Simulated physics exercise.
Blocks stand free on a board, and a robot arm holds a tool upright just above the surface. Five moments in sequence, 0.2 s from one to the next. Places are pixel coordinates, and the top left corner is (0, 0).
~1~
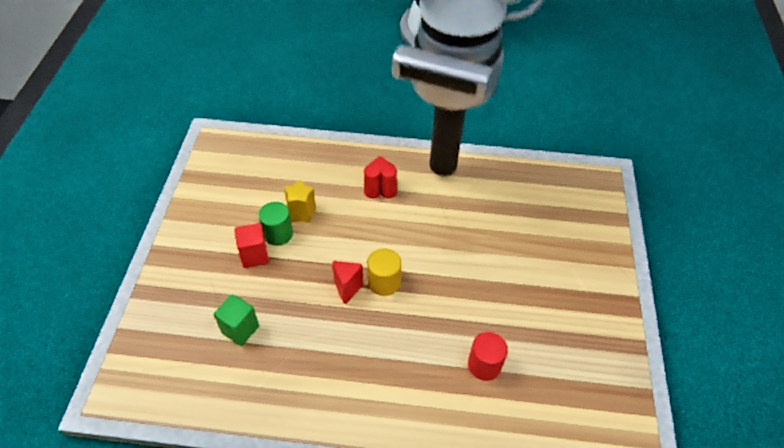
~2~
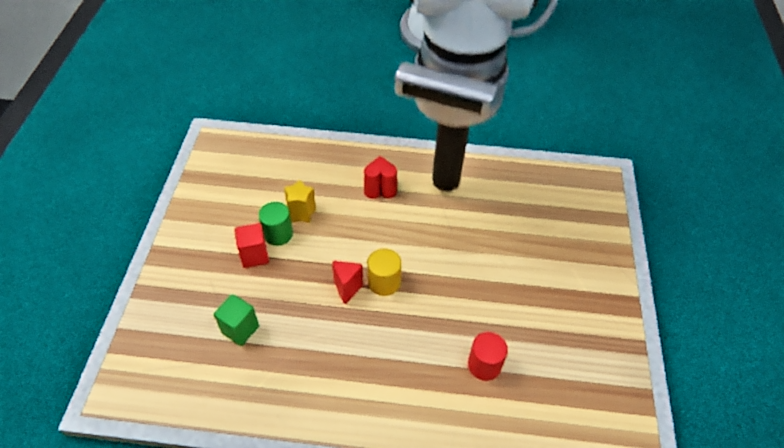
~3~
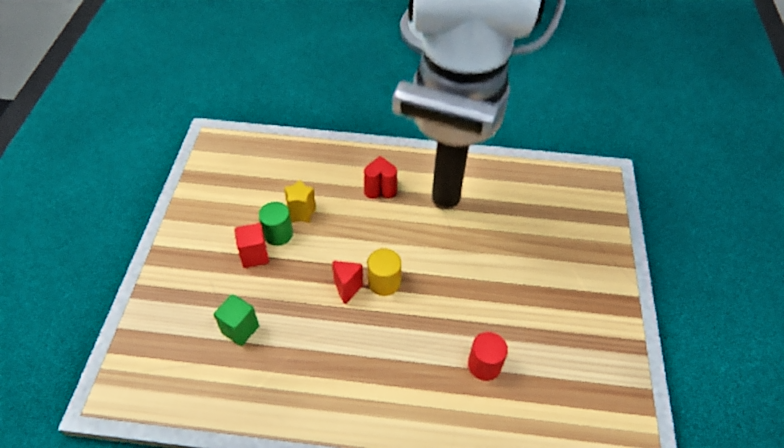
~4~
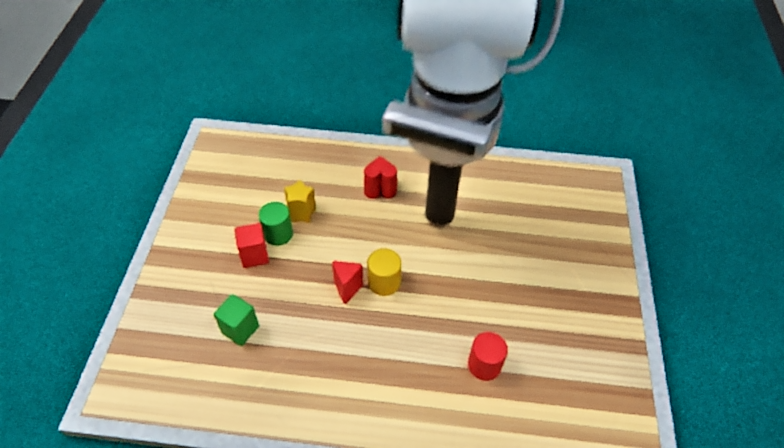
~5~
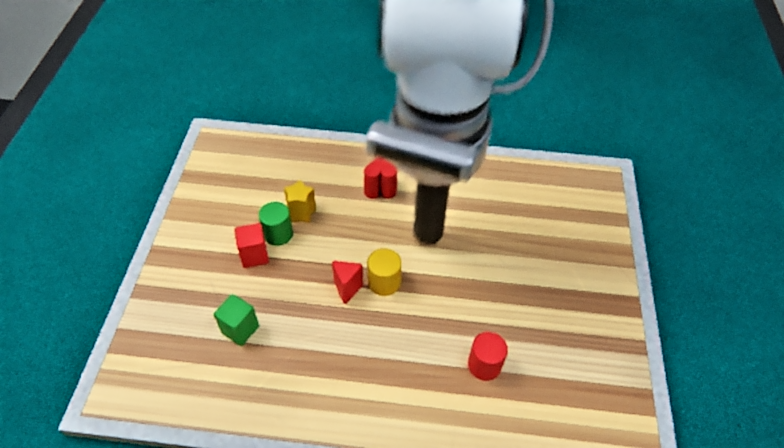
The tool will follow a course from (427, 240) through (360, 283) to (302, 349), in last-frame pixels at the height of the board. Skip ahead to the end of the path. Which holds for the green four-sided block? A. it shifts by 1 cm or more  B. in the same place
I choose B.
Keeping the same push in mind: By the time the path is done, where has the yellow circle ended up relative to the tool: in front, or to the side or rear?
Final position: To the side or behind.
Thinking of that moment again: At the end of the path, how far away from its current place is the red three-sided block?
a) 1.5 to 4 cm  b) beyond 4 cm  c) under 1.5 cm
My answer is option b.
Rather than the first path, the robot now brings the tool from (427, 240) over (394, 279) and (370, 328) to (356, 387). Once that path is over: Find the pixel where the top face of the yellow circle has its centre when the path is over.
In the picture, that point is around (330, 316).
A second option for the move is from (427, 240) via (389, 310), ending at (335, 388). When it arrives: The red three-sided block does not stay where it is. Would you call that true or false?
That statement is accurate.
The first path, step by step. One third of the way, tool at (381, 260); yellow circle at (375, 275).
Two thirds of the way, tool at (338, 297); red three-sided block at (309, 287), turned 80° clockwise; yellow circle at (362, 305).
At the end, tool at (301, 343); green four-sided block unmoved; red three-sided block at (292, 296), turned 115° clockwise; yellow circle at (362, 305).
